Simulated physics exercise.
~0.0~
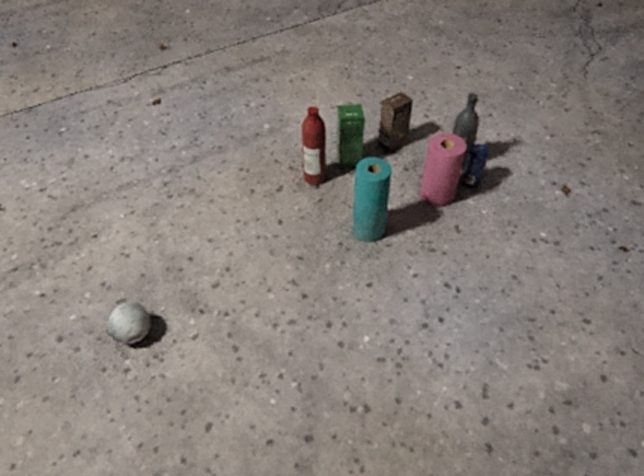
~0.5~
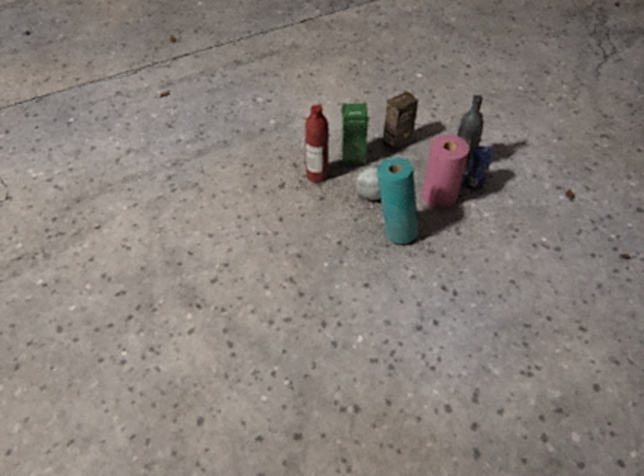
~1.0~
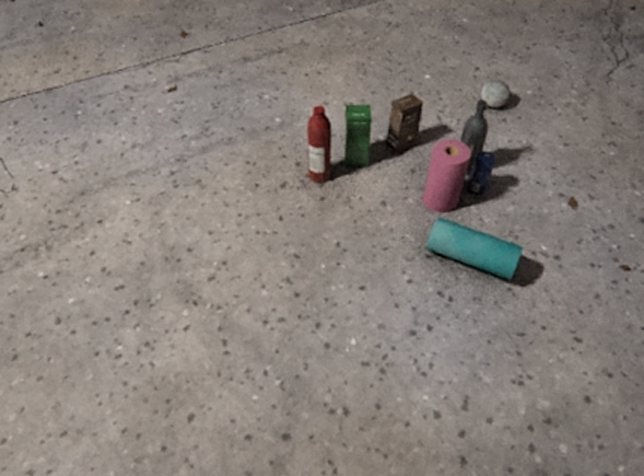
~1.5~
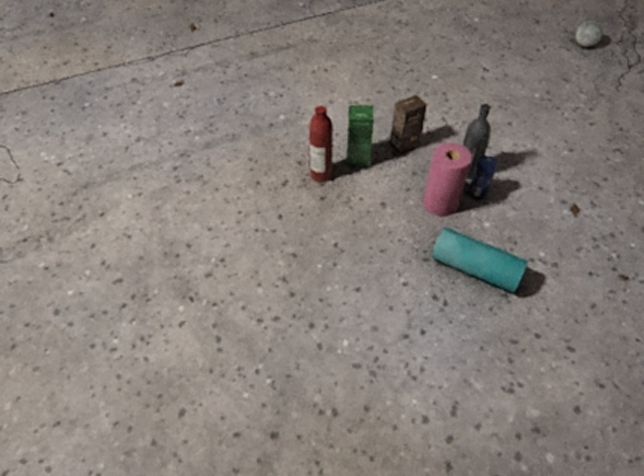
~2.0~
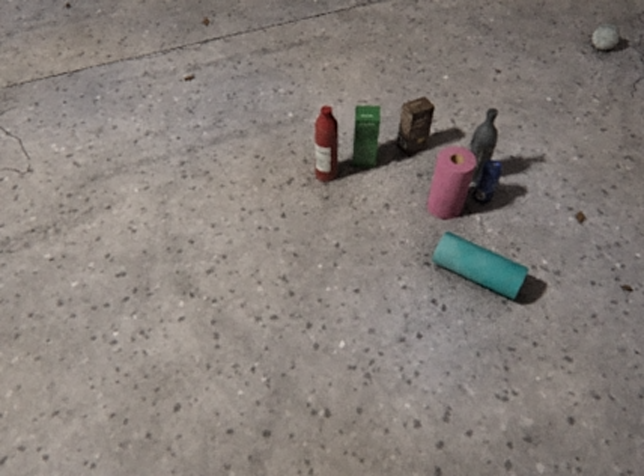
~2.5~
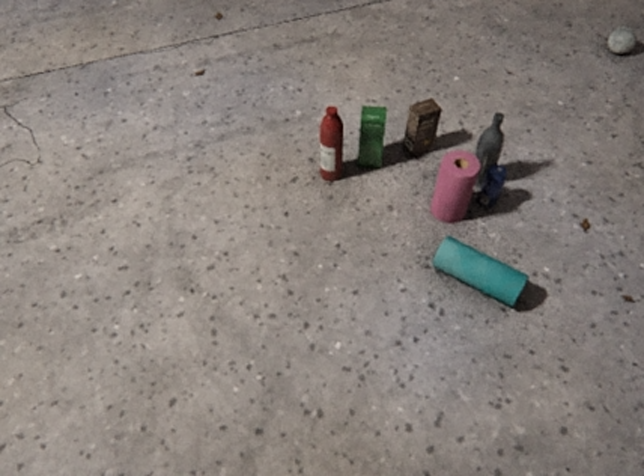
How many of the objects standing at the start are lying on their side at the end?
One of them, the turquoise roll, is lying on its side at the end.
